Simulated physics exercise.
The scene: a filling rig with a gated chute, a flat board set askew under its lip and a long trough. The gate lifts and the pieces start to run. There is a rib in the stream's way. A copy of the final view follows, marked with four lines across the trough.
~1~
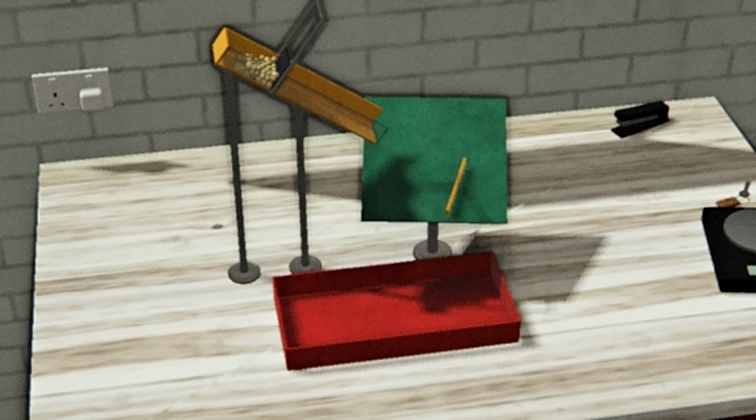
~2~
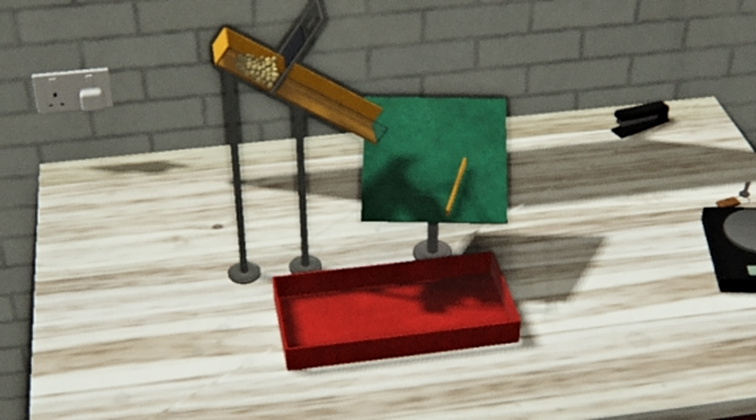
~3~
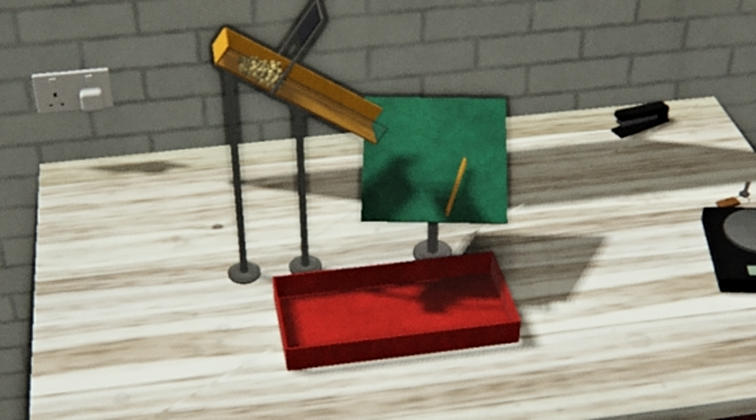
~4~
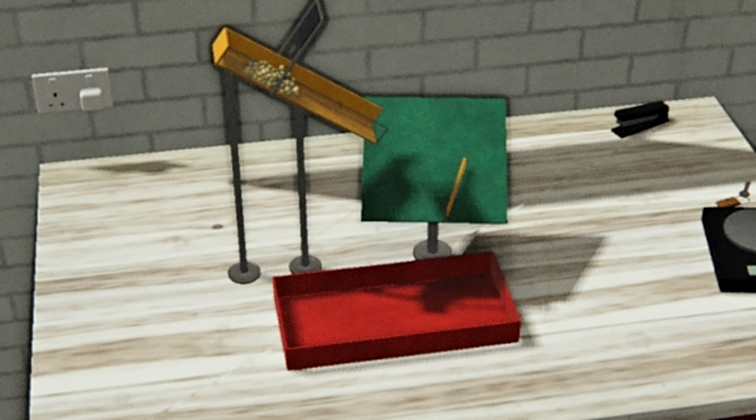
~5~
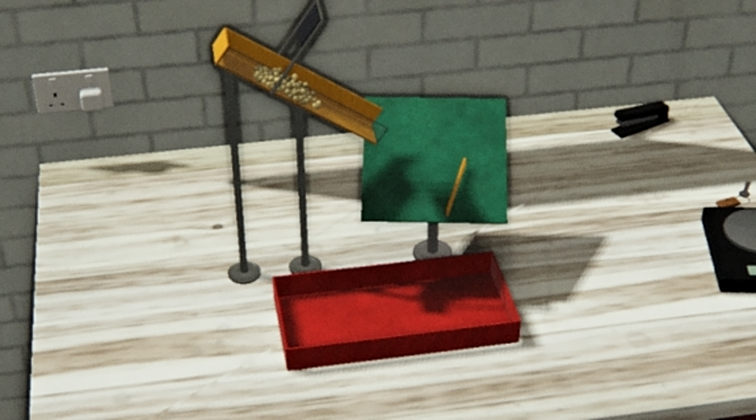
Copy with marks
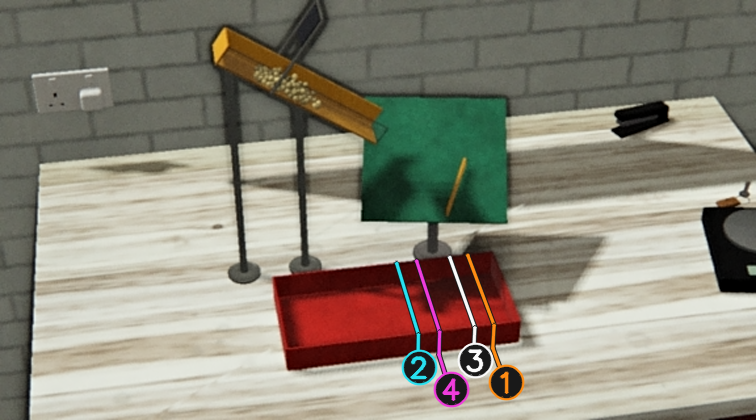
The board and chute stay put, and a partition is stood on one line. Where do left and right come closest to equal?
4 is best.
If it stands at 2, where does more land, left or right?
More lands on the right.
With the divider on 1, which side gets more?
More lands on the left.
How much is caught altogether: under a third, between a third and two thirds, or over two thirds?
About that: Over two thirds.
On the marked copy, line 1 crosses the front rim at (493, 324); line 2 crosses the front rim at (418, 333); line 3 crosses the front rim at (474, 326); line 4 crosses the front rim at (439, 331).
For line 1, of what is caught, nearly all on the left of the divider, a stray few on the right.
For line 2, of what is caught, a small part on the left of the divider, nearly all on the right.
For line 3, of what is caught, nearly all on the left of the divider, a small part on the right.
For line 4, of what is caught, about half on the left of the divider, about half on the right.
